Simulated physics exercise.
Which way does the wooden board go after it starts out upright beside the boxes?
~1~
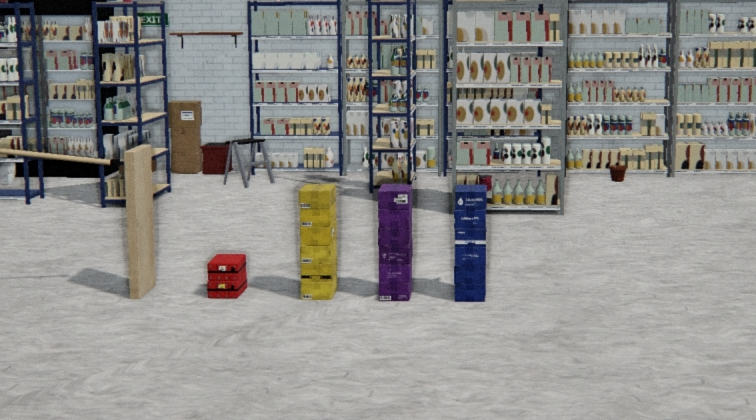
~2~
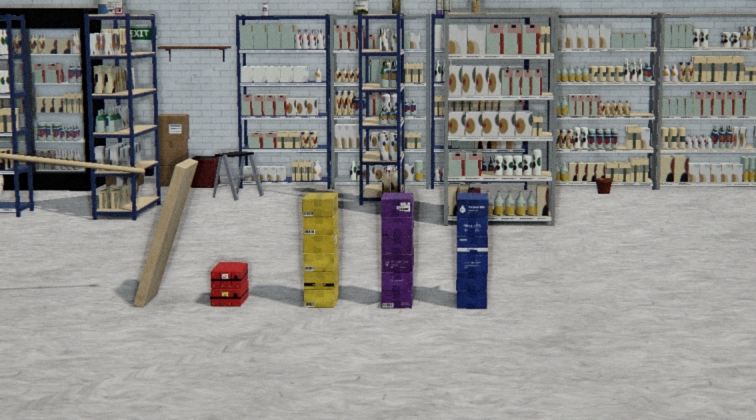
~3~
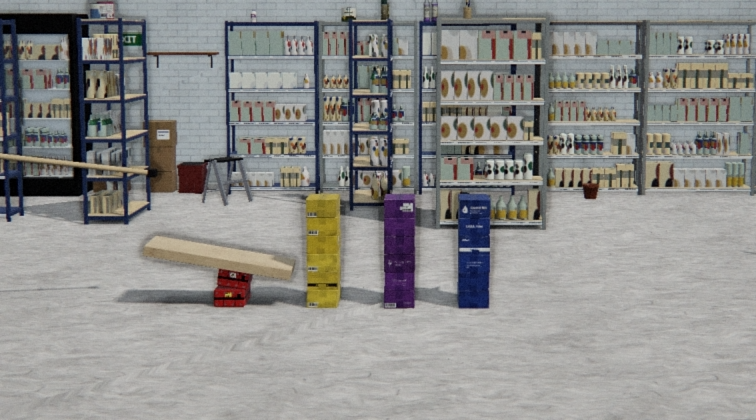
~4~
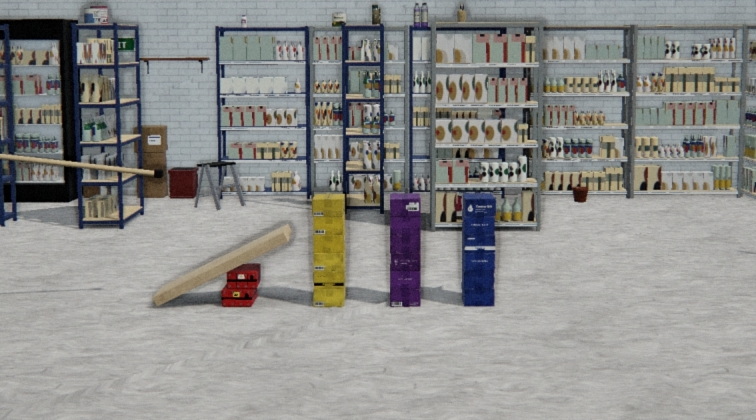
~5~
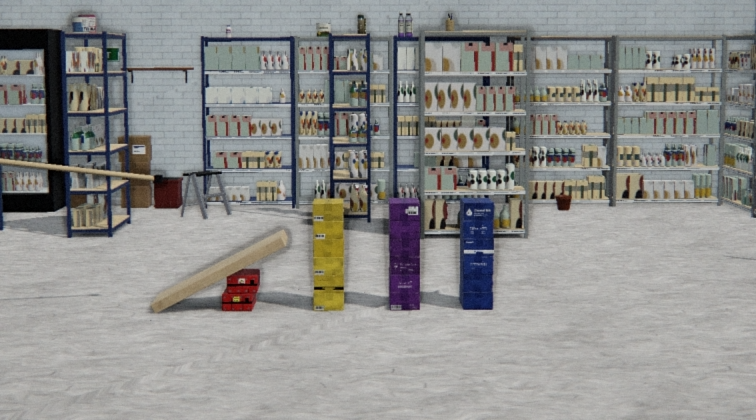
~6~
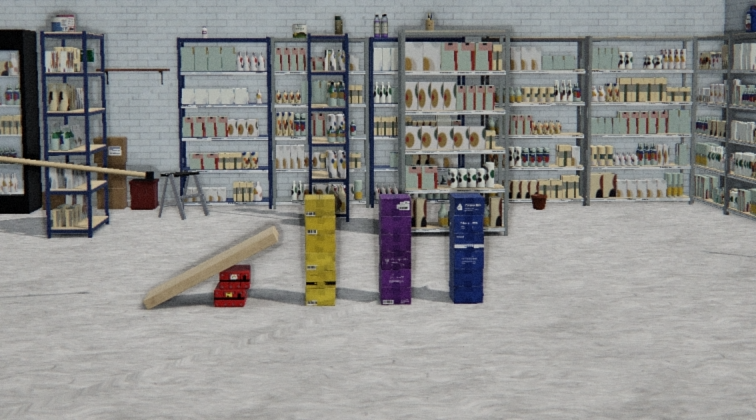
The board goes to the right, tipping over onto the short red stack.
